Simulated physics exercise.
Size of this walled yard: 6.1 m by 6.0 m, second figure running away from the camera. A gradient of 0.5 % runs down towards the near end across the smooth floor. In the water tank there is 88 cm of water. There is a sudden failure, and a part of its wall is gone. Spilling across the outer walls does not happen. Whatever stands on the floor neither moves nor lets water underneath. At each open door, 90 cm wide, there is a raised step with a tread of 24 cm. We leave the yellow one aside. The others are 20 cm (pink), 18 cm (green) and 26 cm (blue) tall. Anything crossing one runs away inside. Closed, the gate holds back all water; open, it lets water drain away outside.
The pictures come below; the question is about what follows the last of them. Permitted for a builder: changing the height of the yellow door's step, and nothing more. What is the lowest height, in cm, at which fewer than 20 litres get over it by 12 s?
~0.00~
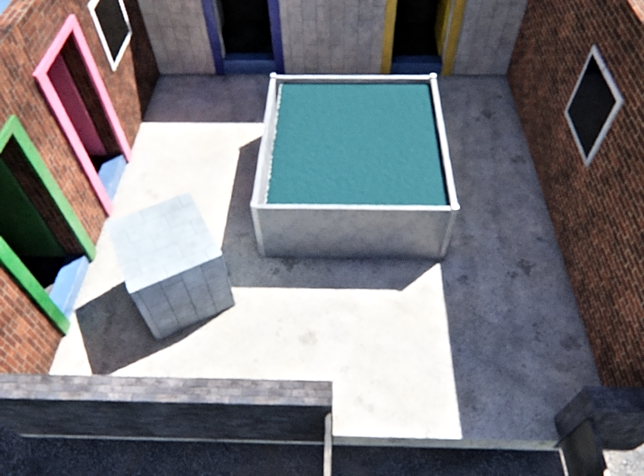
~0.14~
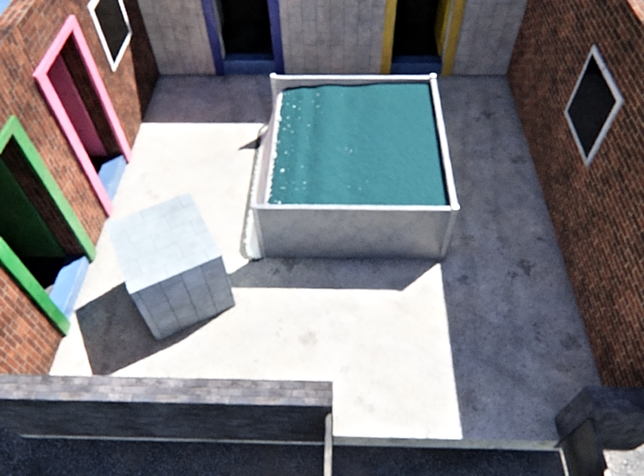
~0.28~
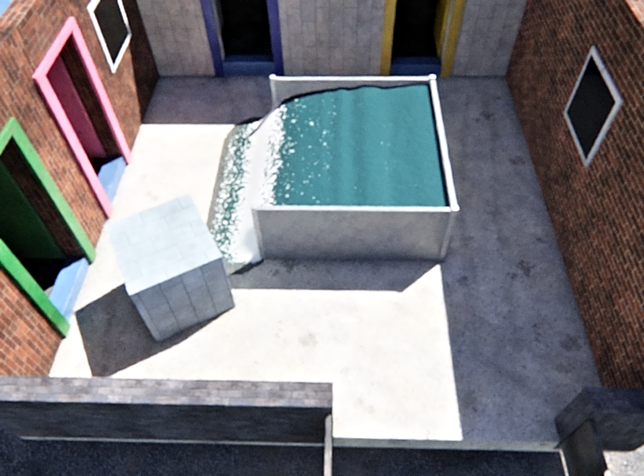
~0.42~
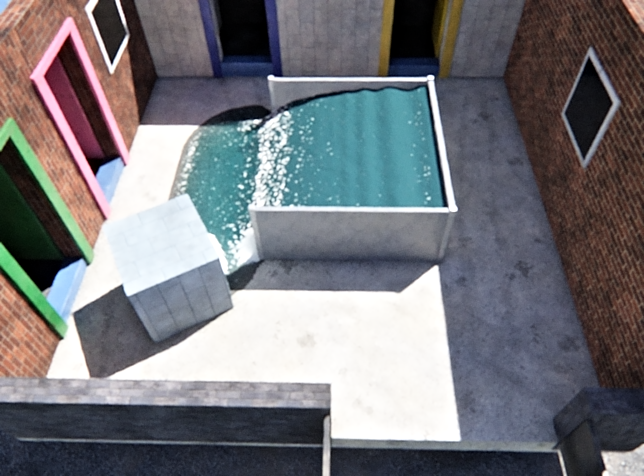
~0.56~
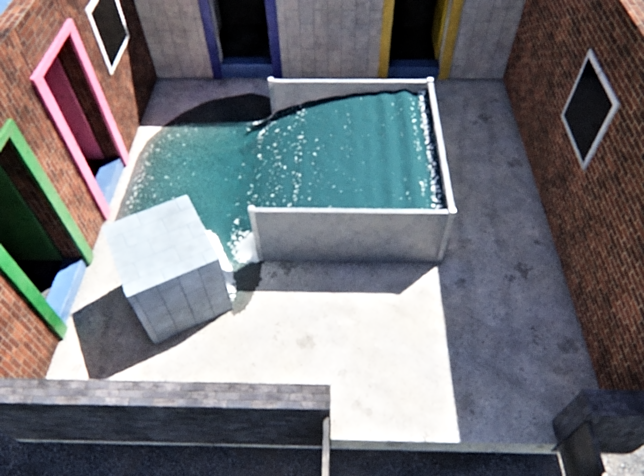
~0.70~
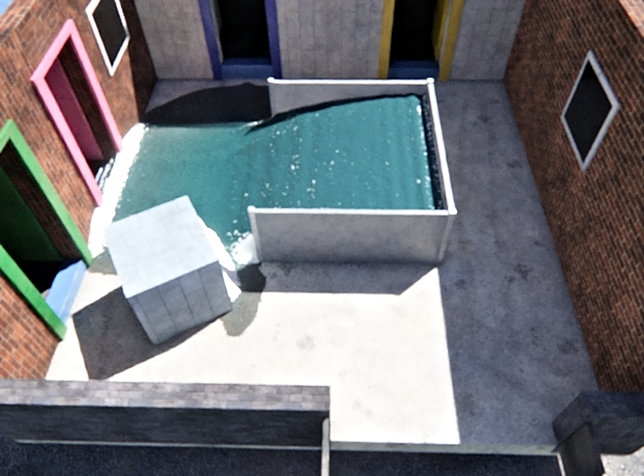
12.5 cm.
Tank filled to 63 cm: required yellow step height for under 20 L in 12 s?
Required height: Approx. 8.5 cm.
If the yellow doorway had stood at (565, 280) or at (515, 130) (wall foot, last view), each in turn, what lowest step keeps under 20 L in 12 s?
In turn: About 16 cm, about 25 cm.
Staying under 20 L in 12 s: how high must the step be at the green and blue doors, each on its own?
Some 22 cm for green, some 18 cm for blue.
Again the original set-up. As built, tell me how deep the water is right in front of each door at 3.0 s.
Centimetres: Yellow = 2, pink = 36, green = 24, blue = 24.
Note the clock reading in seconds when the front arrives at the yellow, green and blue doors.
Arrives: Yellow 3.0 s / green 0.9 s / blue 0.8 s.
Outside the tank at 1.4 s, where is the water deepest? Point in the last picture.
Check close to (132, 182).
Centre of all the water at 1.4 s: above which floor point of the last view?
Approximately (273, 186).
After 1.4 s water covers 40 % of the floor, deepest (64 cm) near (132, 182); it has not reached the yellow door.
After 3.0 s water covers 75 % of the floor, deepest (44 cm) near (156, 86); it has not reached the yellow door.
After 12.0 s water covers 100 % of the floor, deepest (21 cm) near (36, 410); 10 cm at the yellow door, 1 litre in over its 21 cm step.
At the yellow door as built, the water arrived by 3.1 s and peaked near 16 cm at 6.4 s.
With a step of 11.5 cm, 27 litres would have come in within the 12 s; with 13.5 cm, 15 litres. So under 20 litres takes about 12.5 cm.
